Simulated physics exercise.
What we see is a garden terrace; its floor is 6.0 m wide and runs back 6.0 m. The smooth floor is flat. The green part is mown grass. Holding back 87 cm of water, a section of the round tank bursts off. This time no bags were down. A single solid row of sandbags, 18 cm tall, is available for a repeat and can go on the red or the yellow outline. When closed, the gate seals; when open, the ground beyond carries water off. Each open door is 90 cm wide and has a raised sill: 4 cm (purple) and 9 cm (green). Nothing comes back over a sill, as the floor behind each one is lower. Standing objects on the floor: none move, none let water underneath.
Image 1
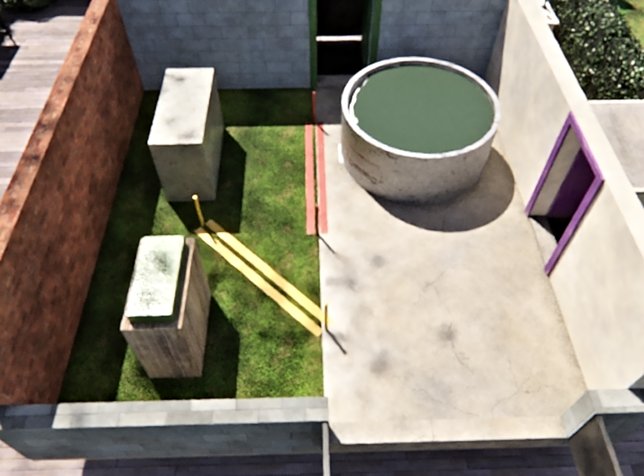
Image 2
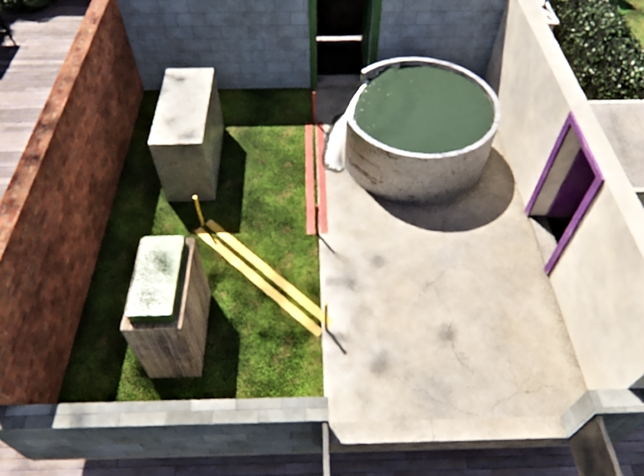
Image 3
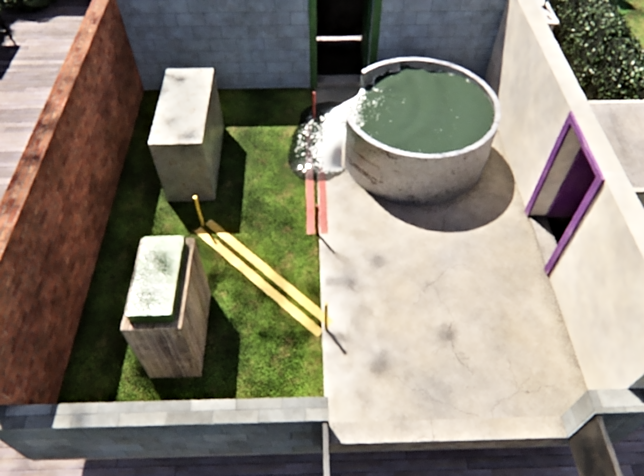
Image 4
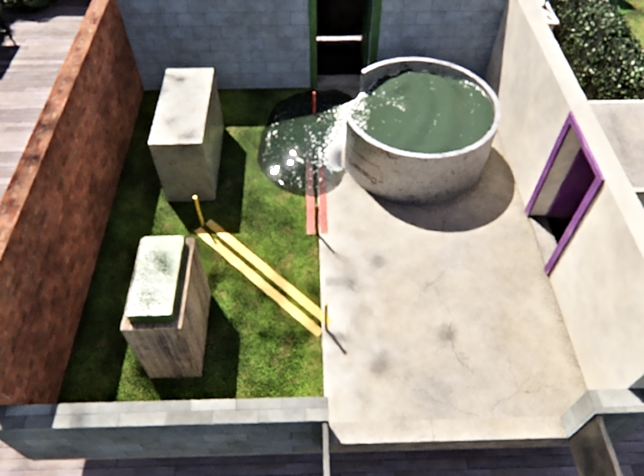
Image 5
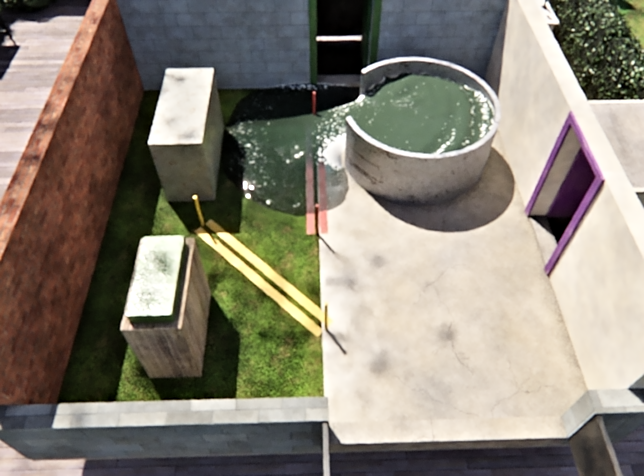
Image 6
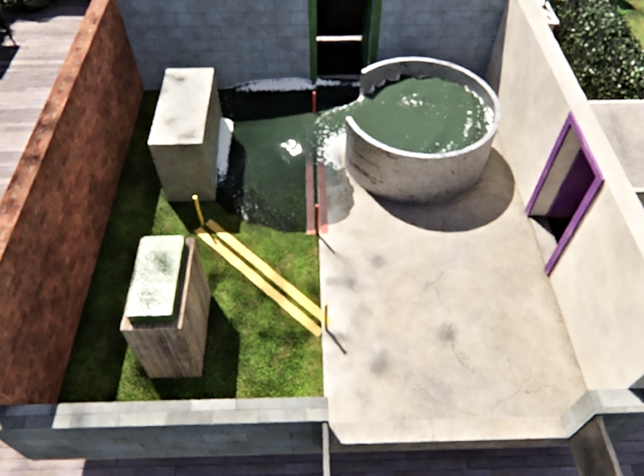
Dark green water bursting from the left side of a round concrete tank, foaming and spreading across the grass toward a pale block.
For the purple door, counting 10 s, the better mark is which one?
It is the red one.
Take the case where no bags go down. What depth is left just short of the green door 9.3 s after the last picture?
I'd say close to 6.5 cm.
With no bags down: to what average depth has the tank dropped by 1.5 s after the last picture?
I'd estimate the average depth at close to 39 centimetres.
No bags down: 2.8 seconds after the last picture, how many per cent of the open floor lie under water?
It comes to about 65 percent wet.
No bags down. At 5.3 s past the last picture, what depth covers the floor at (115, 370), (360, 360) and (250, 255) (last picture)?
Spot by spot it's about 19, 5 and 11 centimetres.
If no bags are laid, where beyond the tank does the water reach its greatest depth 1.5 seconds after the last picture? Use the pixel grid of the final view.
(145, 92) or thereabouts.
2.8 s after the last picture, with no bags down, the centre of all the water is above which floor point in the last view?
I'd put it at around pixel (282, 162).
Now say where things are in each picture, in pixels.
Still water, 87 cm deep, in the round tank at (420, 108), in the first frame.
The front is at (332, 167), 0.7 m from the gap at (347, 127); 0.3 m2 of floor is under water; 87 cm left at the back of the round tank, in the second frame.
The front is at (305, 176), 1.0 m from the gap at (347, 128); 1.2 m2 of floor is under water; 87 cm left at the back of the round tank, in the third frame.
The front is at (280, 107), 1.4 m from the gap at (347, 130); 2.7 m2 of floor is under water; 85 cm left at the back of the round tank, in the fourth frame.
The front is at (246, 101), 2.0 m from the gap at (347, 130); 5.0 m2 of floor is under water; 77 cm left at the back of the round tank, in the fifth frame.
The front is at a hidden place, 2.6 m from the gap at (347, 130); 6.4 m2 of floor is under water; 74 cm left at the back of the round tank, in the sixth frame.
Then, 0.7 s after the last picture water covers 25 % of the floor and is deepest (49 cm) near (145, 92) in the run without bags; in at the purple door, 0 L with no bags, 0 L with the row on red, 0 L on yellow.
Then, 1.5 s after the last picture water covers 40 % of the floor and is deepest (48 cm) near (145, 92) in the run without bags; in at the purple door, 0 L with no bags, 0 L with the row on red, 0 L on yellow.
Then, 2.8 s after the last picture water covers 65 % of the floor and is deepest (28 cm) near (145, 92) in the run without bags; in at the purple door, 0 L with no bags, 0 L with the row on red, 0 L on yellow.
Then, 5.3 s after the last picture water covers 95 % of the floor and is deepest (21 cm) near (150, 338) in the run without bags; in at the purple door, 0 L with no bags, 0 L with the row on red, 6 L on yellow.
Then, 9.3 s after the last picture water covers 100 % of the floor and is deepest (12 cm) near (476, 343) in the run without bags; in at the purple door, 34 L with no bags, 2 L with the row on red, 57 L on yellow.
